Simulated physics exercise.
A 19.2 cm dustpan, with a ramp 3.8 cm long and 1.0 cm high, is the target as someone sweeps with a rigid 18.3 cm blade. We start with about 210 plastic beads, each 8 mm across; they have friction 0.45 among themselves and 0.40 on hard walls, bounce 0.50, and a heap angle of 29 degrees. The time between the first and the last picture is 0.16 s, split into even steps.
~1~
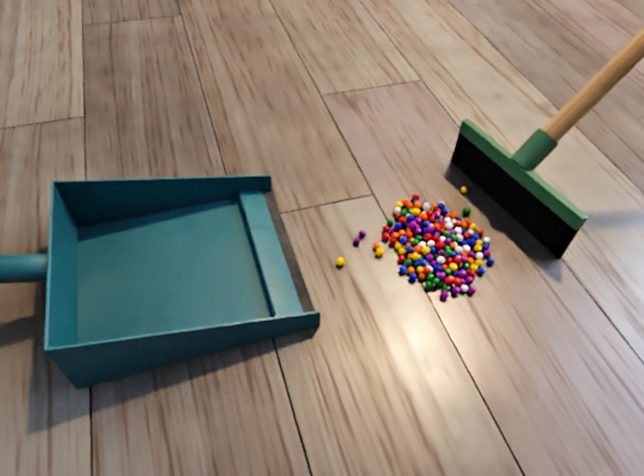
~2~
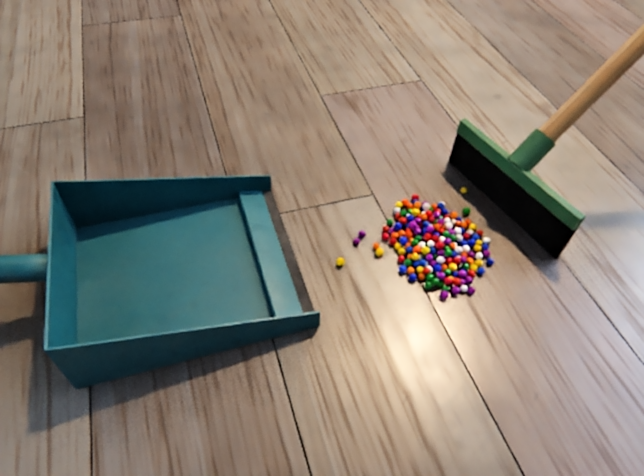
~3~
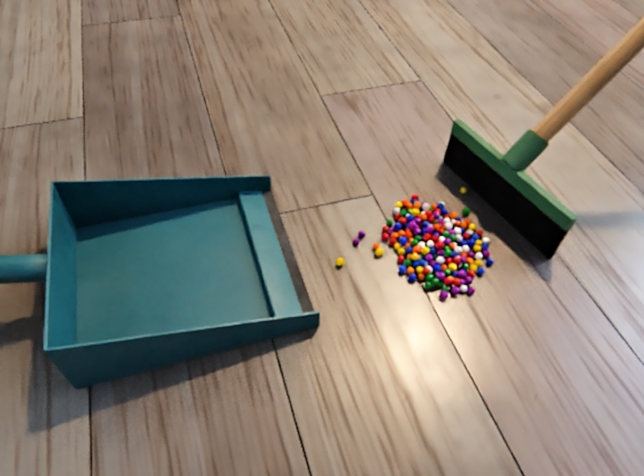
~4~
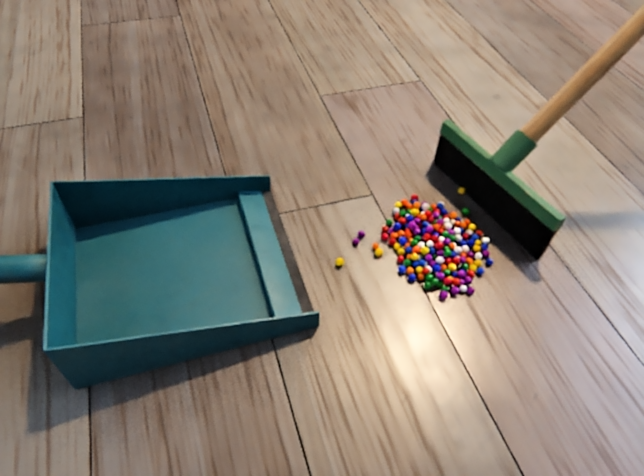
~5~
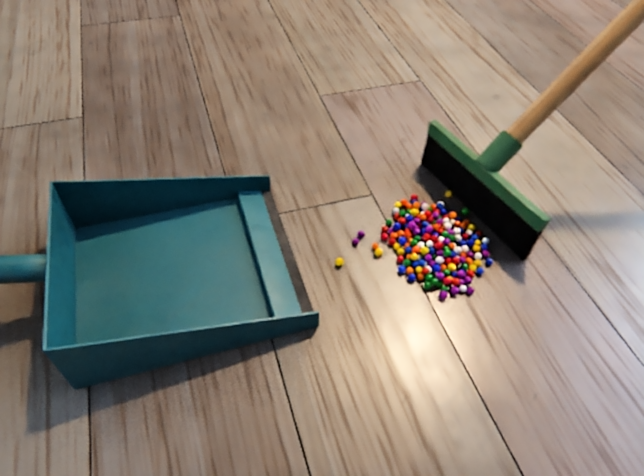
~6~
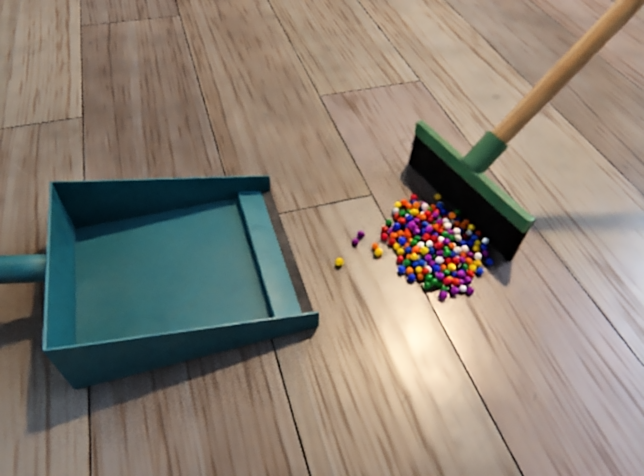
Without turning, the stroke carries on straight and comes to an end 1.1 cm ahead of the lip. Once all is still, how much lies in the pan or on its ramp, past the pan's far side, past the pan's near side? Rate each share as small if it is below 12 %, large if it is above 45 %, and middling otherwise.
In the pan or on its ramp: Small, past the pan's far side: Small, past the pan's near side: Middling.
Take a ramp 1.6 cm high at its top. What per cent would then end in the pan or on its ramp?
I'd put it near 5 per cent, ramp counted.
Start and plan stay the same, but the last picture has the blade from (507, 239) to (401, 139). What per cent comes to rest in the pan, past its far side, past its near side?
Pan: 25, far side: 0, near side: 30.
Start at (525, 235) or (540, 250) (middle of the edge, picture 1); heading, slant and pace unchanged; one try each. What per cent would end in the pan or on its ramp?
Close to 20 in a hundred, then close to 20 in a hundred.
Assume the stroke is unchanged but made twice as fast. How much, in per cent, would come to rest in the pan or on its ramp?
Then roughly 30 per cent.
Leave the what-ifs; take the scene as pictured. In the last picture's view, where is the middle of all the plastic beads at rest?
Est. centre at rest: (324, 275) px.
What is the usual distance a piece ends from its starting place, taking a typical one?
The figure is about 12 cm.
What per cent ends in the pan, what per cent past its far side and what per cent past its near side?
The pan holds 5 per cent at the end, the far side 0 per cent and the near side 20 per cent.
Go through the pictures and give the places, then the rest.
Blade from (578, 223) to (465, 128), moved 0.0 cm, 0 of the pieces shifted so far; middle of the pieces at (434, 243); pan at (170, 278), in the first picture.
Blade from (575, 223) to (462, 129), moved 0.3 cm, 0 of the pieces shifted so far; middle of the pieces at (434, 243), in the second picture.
Blade from (568, 224) to (456, 129), moved 1.0 cm, 0 of the pieces shifted so far; middle of the pieces at (434, 243), in the third picture.
Blade from (556, 224) to (445, 129), moved 2.3 cm, 0 of the pieces shifted so far; middle of the pieces at (433, 243), in the fourth picture.
Blade from (541, 225) to (433, 130), moved 3.8 cm, 1 of the pieces shifted so far; middle of the pieces at (433, 243), in the fifth picture.
Blade from (525, 226) to (419, 130), moved 5.4 cm, 2 of the pieces shifted so far; middle of the pieces at (433, 243); pan at (169, 279), in the sixth picture.
Then, 0.18 s after the last picture, middle of the blade 12 cm from the lip; 0 % over the lip, far side 0 %, near side 10 %.
Then, 0.30 s after the last picture, middle of the blade 6 cm from the lip; 0 % over the lip, far side 0 %, near side 20 %.
Then, 0.55 s after the last picture, middle of the blade 3 cm from the lip; 5 % over the lip, far side 0 %, near side 20 %.
In the end, pan 5 %, far side 0 %, near side 20 %, in front of the lip or behind the blade 75 %.
